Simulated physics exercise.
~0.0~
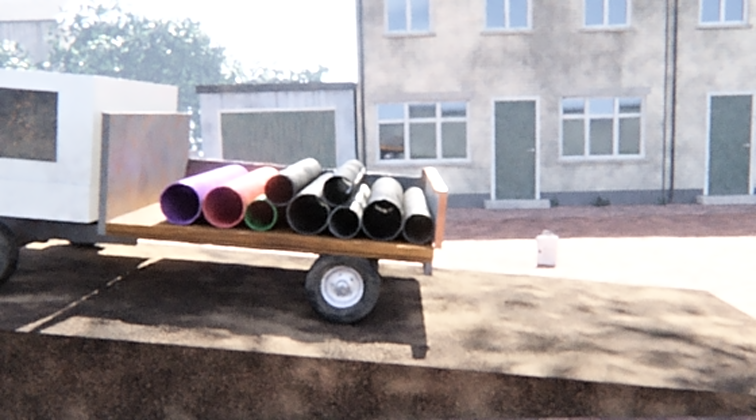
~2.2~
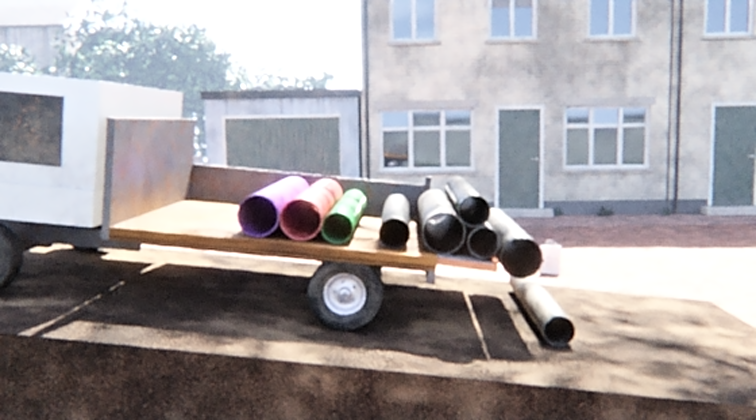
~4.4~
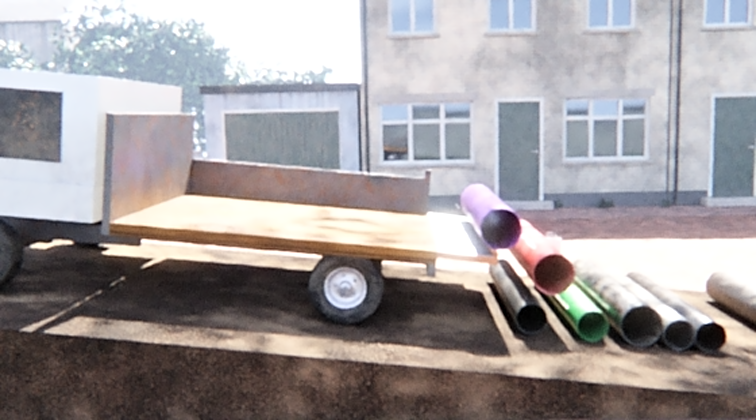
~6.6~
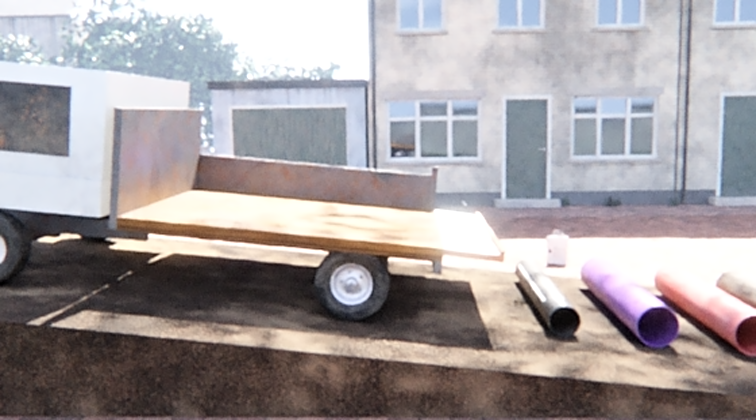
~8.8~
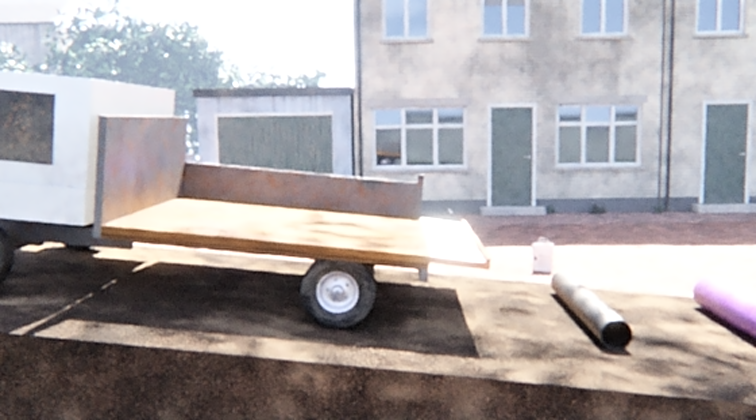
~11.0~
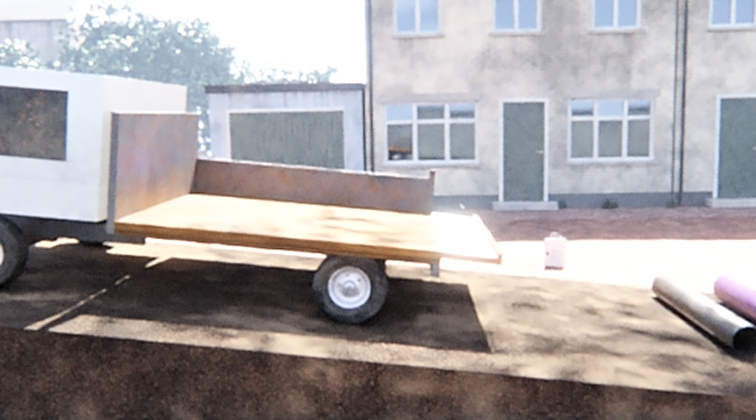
On a sloping street before terraced houses, a pick-up's tailgate drops and coloured and dark pipes roll off rightwards, emptying the bed.
